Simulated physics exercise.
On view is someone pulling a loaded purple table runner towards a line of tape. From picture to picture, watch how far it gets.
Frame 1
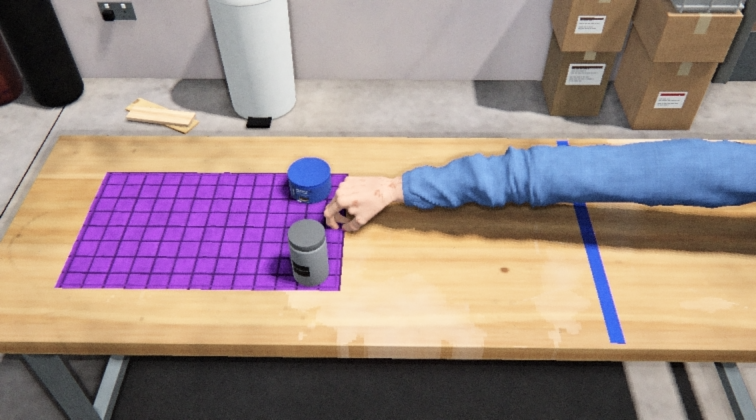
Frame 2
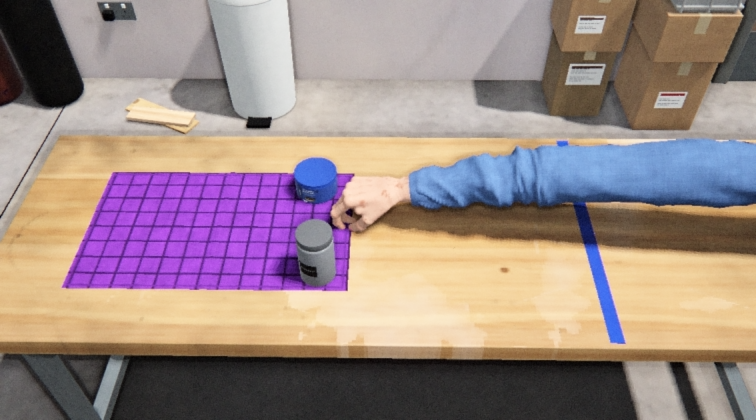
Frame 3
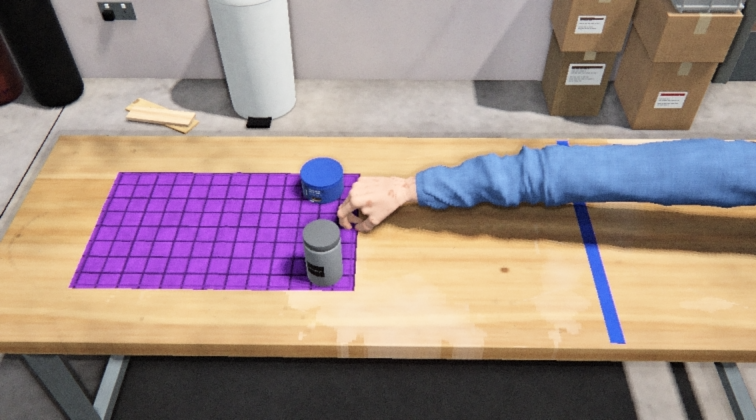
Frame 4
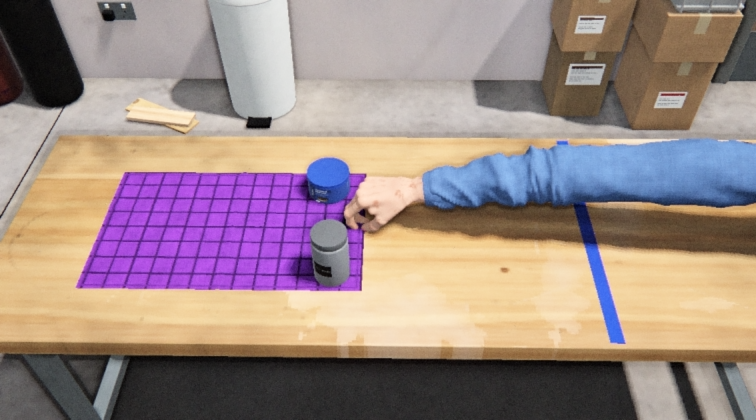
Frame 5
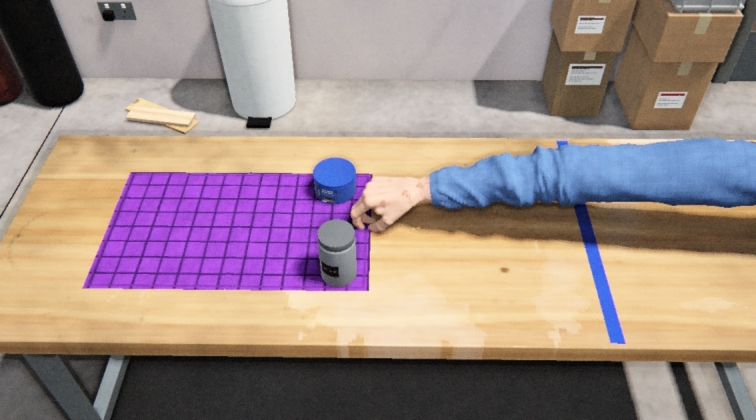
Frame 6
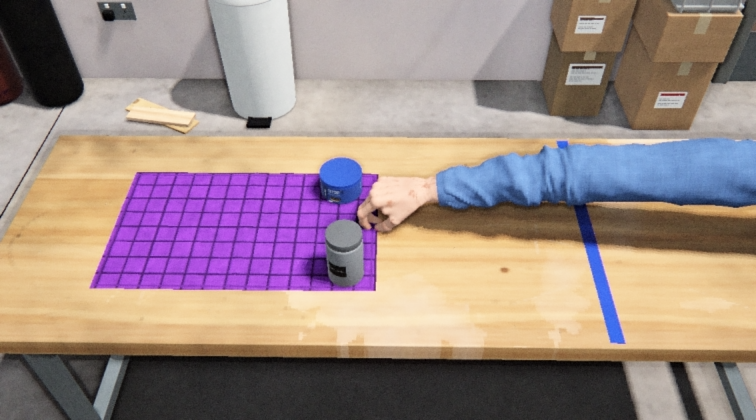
A hand slowly drags a purple cloth carrying a blue tub and grey jar right.
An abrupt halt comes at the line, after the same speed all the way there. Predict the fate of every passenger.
Prediction: The blue tub keeps riding; the grey jar keeps riding.
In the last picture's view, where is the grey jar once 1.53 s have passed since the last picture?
You'd find it somewhere around (567, 256).
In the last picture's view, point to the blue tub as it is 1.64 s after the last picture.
It is near (541, 183) at that moment.
Then, 1.53 s on from there, hem at the tape; blue tub on the cloth near (534, 183); grey jar on the cloth near (567, 256).
Then, 1.64 s on from there, hem at the tape; blue tub on the cloth near (541, 183); grey jar on the cloth near (576, 256).
In the end, hem at the tape; blue tub on the cloth near (541, 183); grey jar on the cloth near (576, 256). The blue tub remains aboard and the grey jar keeps its seat.
